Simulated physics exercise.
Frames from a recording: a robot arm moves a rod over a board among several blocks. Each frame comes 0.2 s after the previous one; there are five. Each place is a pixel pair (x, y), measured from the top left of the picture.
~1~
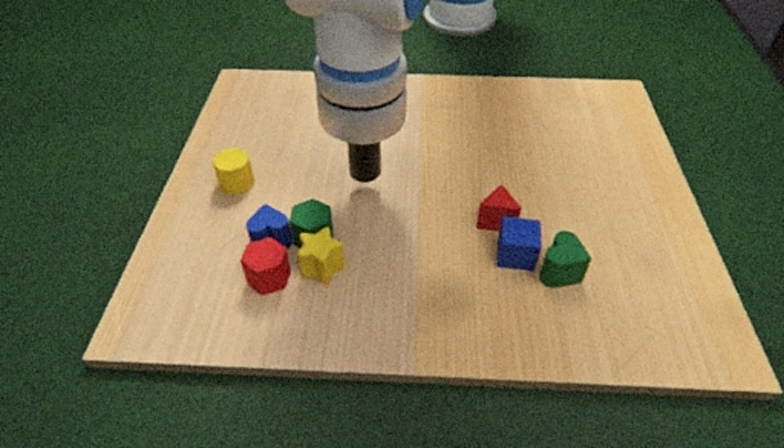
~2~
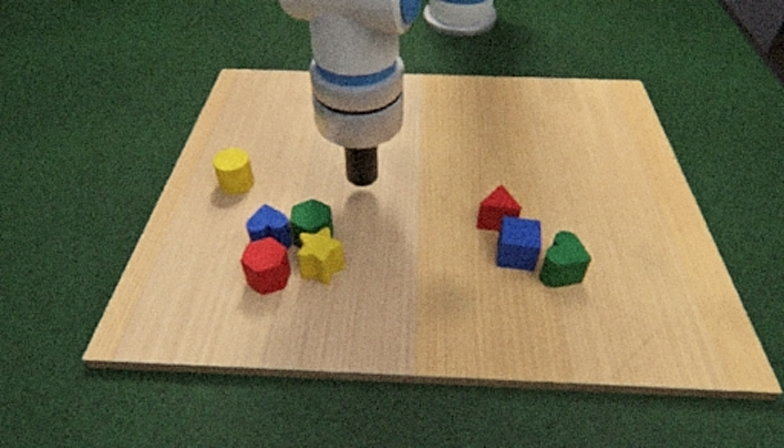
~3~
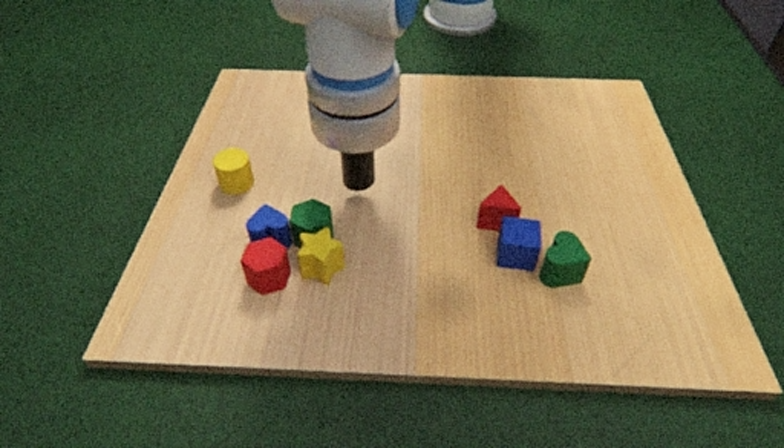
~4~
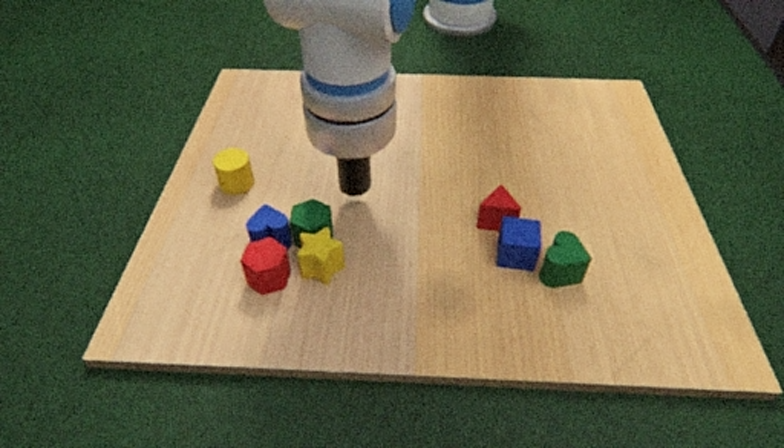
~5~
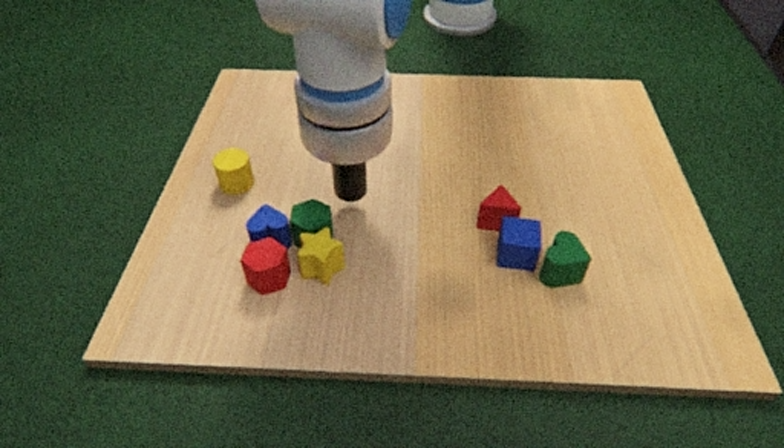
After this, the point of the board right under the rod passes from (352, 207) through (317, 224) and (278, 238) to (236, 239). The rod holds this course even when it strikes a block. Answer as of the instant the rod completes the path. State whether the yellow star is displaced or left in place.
Displaced.
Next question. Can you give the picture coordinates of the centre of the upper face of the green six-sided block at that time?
I'd expect the centre of its top face to be at (275, 242).
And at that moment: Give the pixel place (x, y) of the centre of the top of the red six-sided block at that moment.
I'd say the red six-sided block ends with its top centre at (249, 272).
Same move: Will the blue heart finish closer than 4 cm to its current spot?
The answer is no.
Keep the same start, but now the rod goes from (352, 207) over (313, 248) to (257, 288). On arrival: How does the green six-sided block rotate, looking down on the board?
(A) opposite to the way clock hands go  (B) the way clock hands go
Option B.
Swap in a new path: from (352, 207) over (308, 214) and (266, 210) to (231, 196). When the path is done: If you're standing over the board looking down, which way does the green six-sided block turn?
Its rotation is counterclockwise.
The first path, step by step. One third of the way, rod (315, 208); blue heart (257, 223), turned 30° clockwise; green six-sided block (296, 224), turned 15° anticlockwise; yellow star (317, 248), turned 20° anticlockwise.
Two thirds of the way, rod (274, 223); red six-sided block (249, 272); blue heart (236, 232), turned 70° clockwise; green six-sided block (275, 242), turned 45° anticlockwise; yellow star (314, 252), turned 45° anticlockwise.
At the end, rod (232, 224); red six-sided block (249, 272); blue heart (208, 241), turned 15° clockwise; green six-sided block (275, 242), turned 45° anticlockwise; yellow star (314, 252), turned 45° anticlockwise.
